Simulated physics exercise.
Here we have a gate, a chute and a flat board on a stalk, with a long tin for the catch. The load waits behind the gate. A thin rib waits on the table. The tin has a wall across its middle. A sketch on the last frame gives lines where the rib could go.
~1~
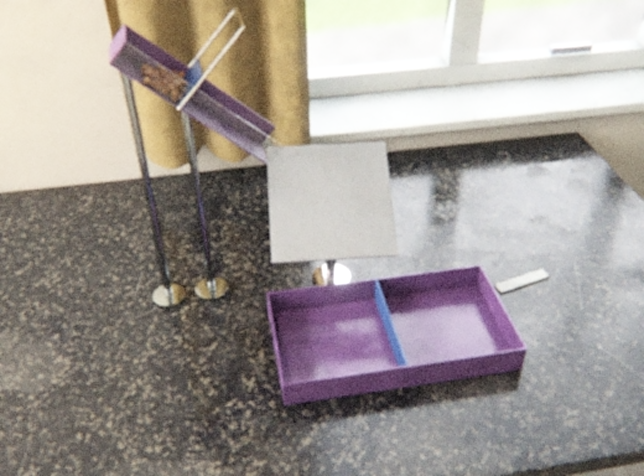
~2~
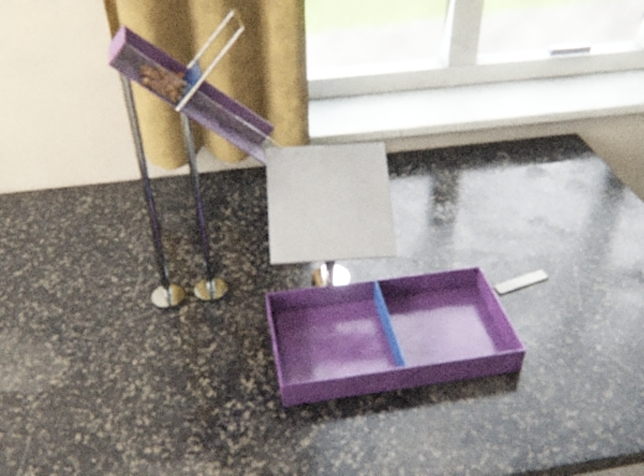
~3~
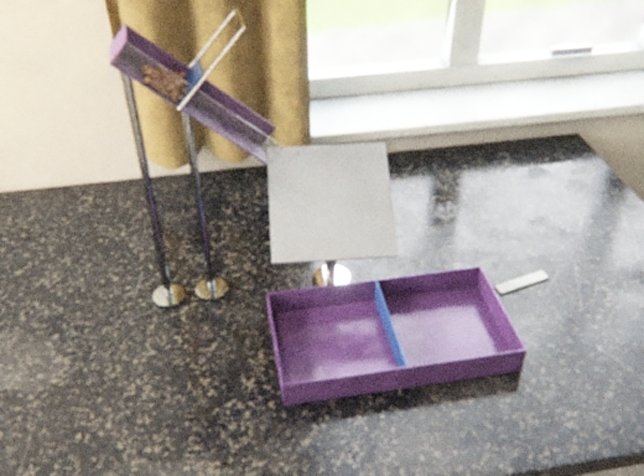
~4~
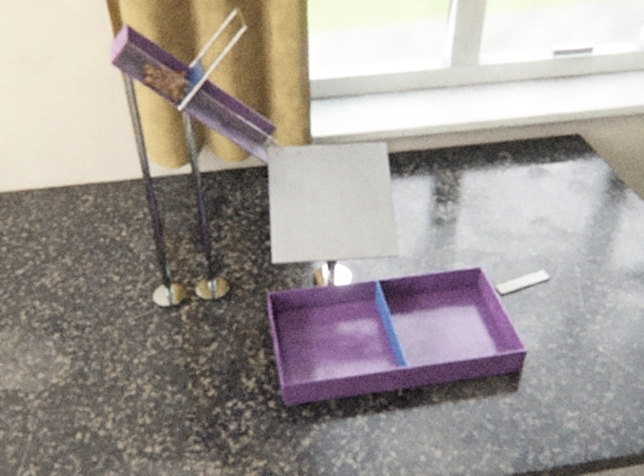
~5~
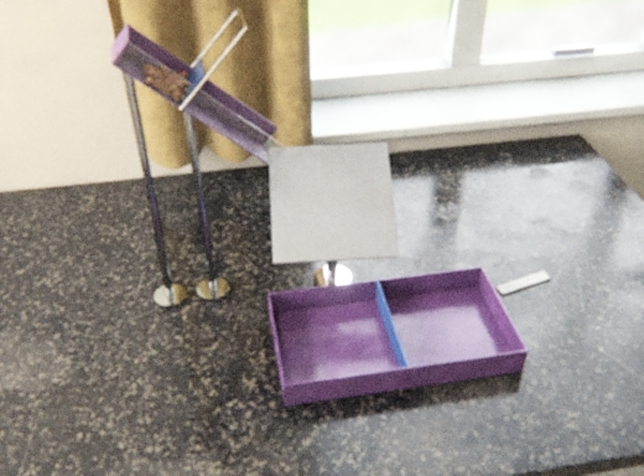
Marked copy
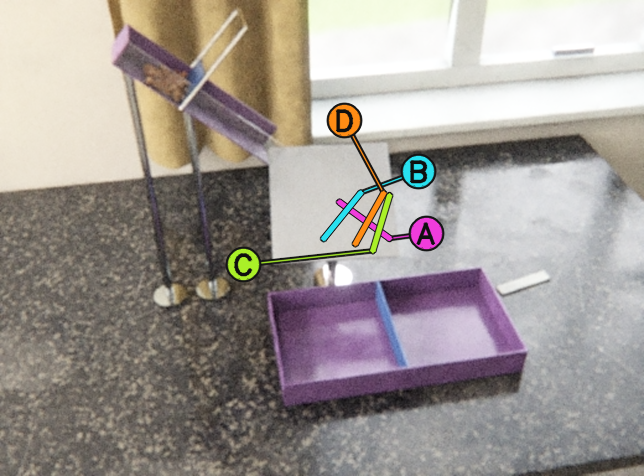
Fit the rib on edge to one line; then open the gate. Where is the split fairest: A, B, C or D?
A.
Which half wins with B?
Left.
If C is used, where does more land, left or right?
Left.
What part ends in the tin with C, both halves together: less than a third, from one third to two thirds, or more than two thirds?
More than two thirds.
On the marked copy, line A from (339, 202) to (389, 238); line B from (360, 192) to (323, 238); line C from (389, 195) to (372, 250); line D from (383, 193) to (355, 243).
With A, of what is caught, close to half in the left half, close to half in the right.
With B, of what is caught, the bulk in the left half, a small share in the right.
With C, of what is caught, all but a few in the left half, only a few in the right.
With D, of what is caught, the whole lot in the left half, none at all in the right.
